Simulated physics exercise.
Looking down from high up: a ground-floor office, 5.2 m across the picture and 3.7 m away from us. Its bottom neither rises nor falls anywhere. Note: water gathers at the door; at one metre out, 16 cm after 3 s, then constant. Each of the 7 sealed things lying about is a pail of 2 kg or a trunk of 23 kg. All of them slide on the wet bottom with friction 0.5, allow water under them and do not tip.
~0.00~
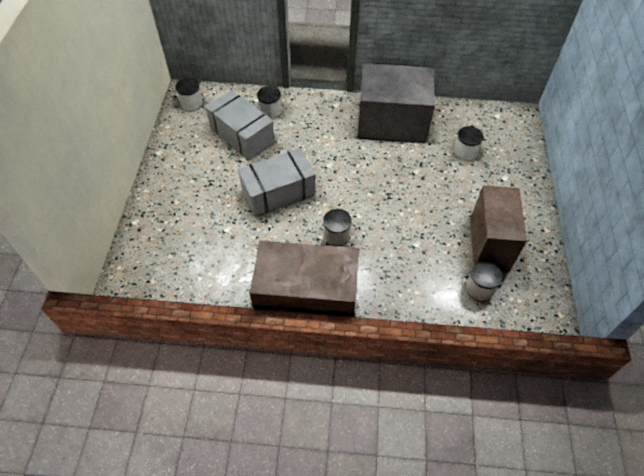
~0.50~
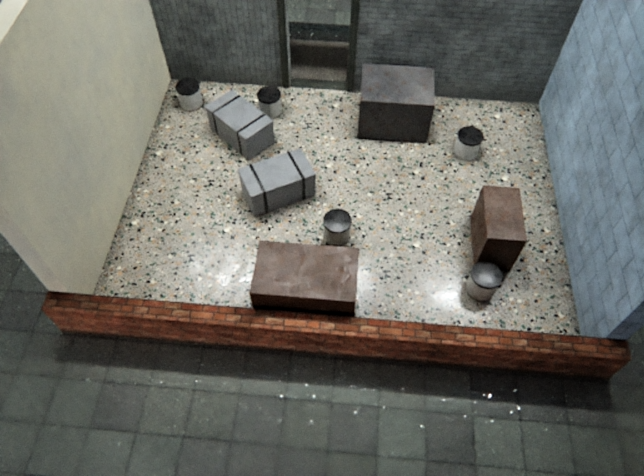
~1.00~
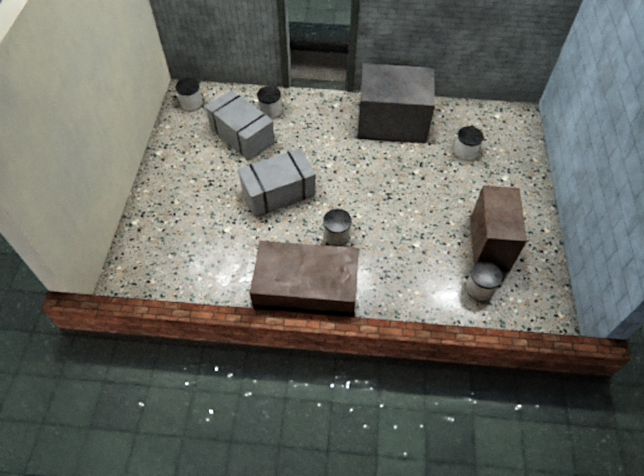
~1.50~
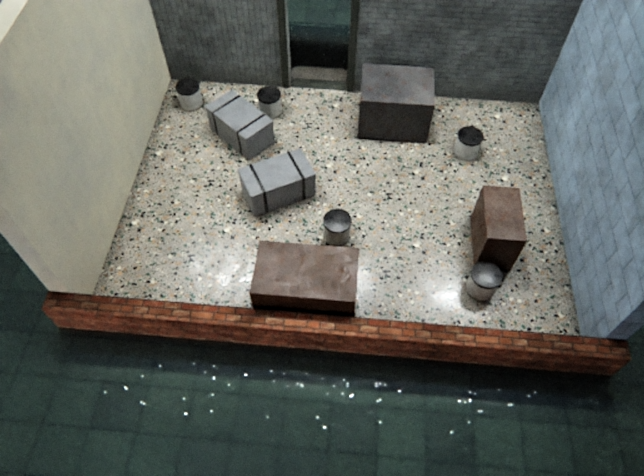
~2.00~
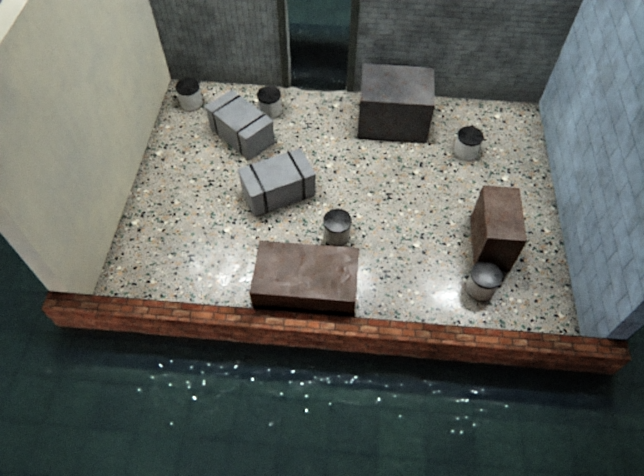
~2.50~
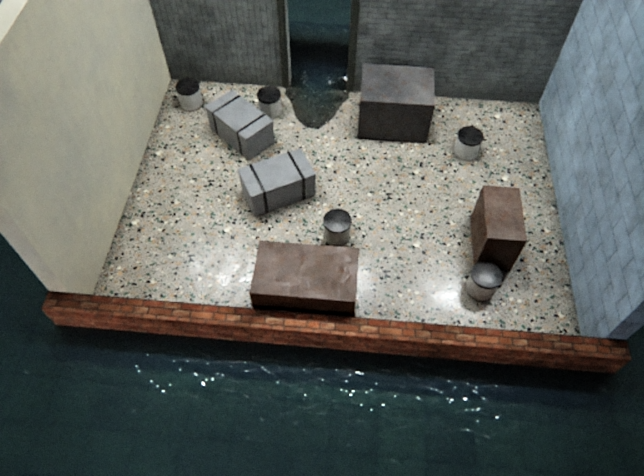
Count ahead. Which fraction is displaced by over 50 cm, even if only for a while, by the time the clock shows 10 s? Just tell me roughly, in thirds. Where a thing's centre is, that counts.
Roughly one to two thirds.
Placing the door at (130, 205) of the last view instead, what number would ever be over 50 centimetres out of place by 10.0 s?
The answer would then be 2.
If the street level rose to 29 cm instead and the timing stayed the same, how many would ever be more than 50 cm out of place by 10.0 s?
Under that setup the answer is 7.
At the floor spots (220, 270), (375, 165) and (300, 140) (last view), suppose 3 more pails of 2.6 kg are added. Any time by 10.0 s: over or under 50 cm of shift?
Inside the limit, then inside the limit, then above the limit.
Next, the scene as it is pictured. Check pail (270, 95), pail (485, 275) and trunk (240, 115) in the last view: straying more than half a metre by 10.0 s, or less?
In turn: Above the mark, above the mark, below the mark.
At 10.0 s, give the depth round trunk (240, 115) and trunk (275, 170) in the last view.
Close to 6 and 4 centimetres.
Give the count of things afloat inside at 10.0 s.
Answer: 3.
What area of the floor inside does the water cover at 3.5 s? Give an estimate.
About 2.5 m2.
After 3.5 s 0 of 7 are over 50 cm from their spots; 0 afloat.
After 4.5 s 0 of 7 are over 50 cm from their spots; 0 afloat.
After 7.0 s 1 of 7 are over 50 cm from their spots; 2 afloat.
After 10.0 s 3 of 7 are over 50 cm from their spots, and 3 have been at some point; 3 afloat.
